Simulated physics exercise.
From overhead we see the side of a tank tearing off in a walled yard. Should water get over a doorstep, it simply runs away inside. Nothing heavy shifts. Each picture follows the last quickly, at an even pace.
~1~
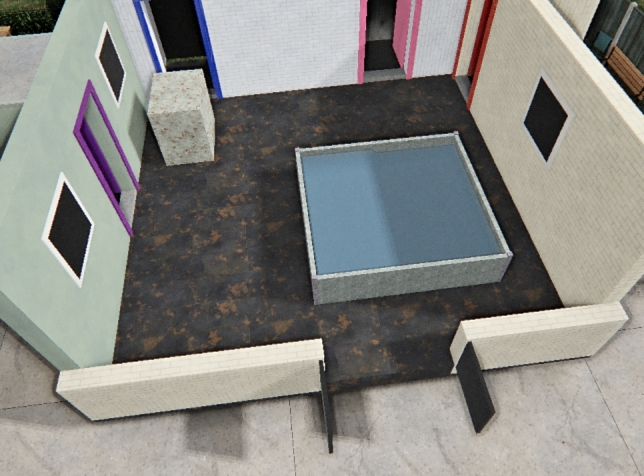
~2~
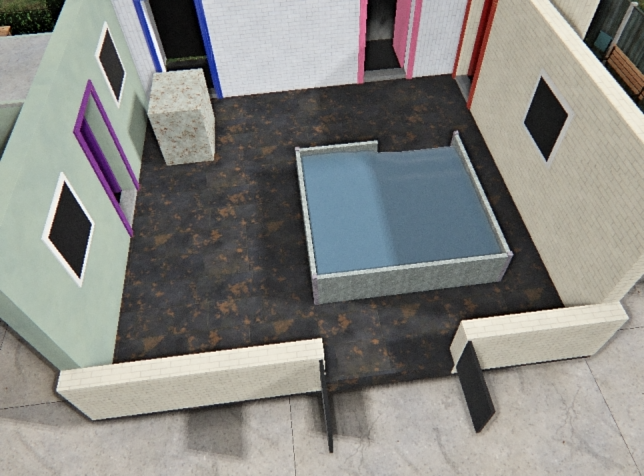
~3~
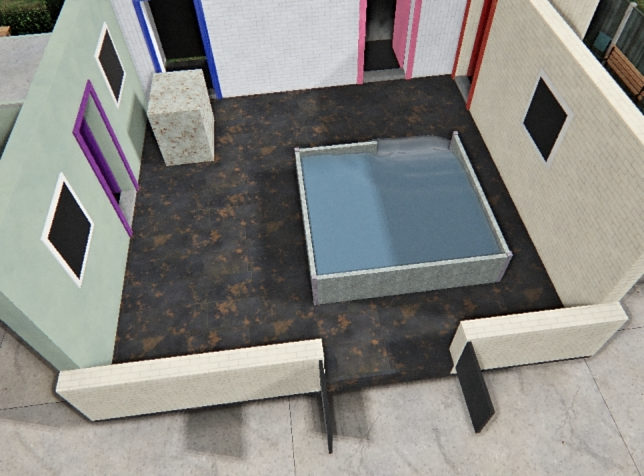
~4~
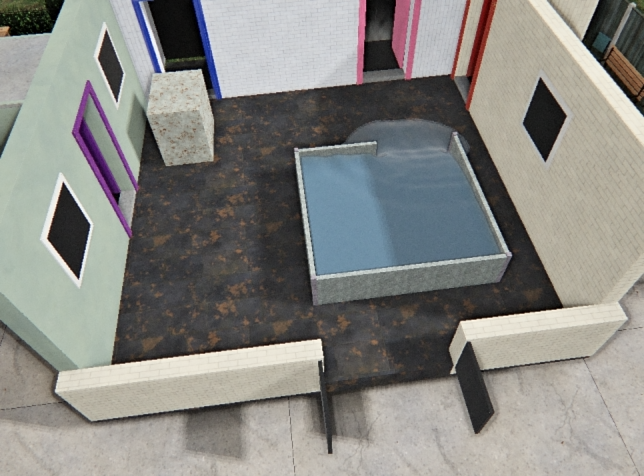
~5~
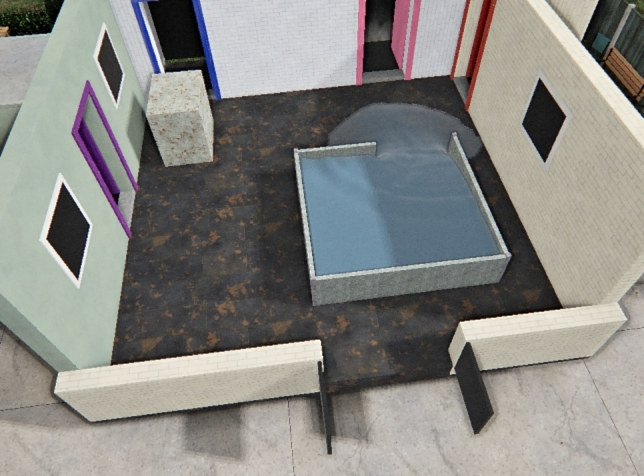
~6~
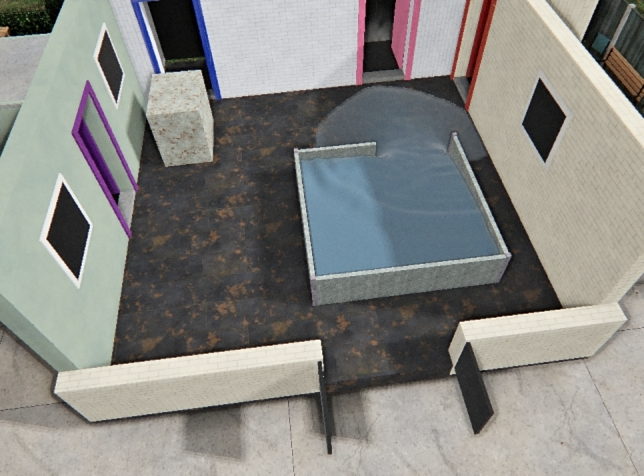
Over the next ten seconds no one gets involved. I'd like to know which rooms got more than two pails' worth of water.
Sure: The red door got more than that; the purple door got no more than that; the blue door got more than that; the pink door got more than that.
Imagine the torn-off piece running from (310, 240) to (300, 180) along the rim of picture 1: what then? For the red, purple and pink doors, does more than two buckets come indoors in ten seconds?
The red door remains below, the purple door exceeds the limit, the pink door remains below.
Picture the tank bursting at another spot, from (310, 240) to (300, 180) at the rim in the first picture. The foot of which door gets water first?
The answer is the purple one.
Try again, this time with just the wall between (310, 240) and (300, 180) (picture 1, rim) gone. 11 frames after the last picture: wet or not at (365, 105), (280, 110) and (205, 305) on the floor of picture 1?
Unwetted, unwetted, submerged.
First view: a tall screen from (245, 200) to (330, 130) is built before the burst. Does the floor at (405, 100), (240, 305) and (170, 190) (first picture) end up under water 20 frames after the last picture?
Log, spots one to three: Swamped; spared; spared.
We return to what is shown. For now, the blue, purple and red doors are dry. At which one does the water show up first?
I'd say it's the one in red.
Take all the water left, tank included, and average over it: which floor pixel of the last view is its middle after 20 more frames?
Around pixel (379, 180).
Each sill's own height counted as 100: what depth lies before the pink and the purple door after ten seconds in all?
Close to 100 per cent for the first one and close to 70 per cent for the second.
A moment on, water covers 25 % of the floor; the red door wet at the sill, nothing in, the purple door not reached, the blue door not reached, the pink door over two buckets in.
Next, water covers 25 % of the floor; the red door over two buckets in, the purple door not reached, the blue door not reached, the pink door far over two buckets in.
Then, water covers 35 % of the floor; the red door far over two buckets in, the purple door not reached, the blue door wet at the sill, nothing in, the pink door far over two buckets in.
Later, water covers 70 % of the floor; the red door far over two buckets in, the purple door wet at the sill, nothing in, the blue door under two buckets in, the pink door far over two buckets in.
In the end, water covers 95 % of the floor; the red door far over two buckets in, the purple door wet at the sill, nothing in, the blue door over two buckets in, the pink door far over two buckets in.
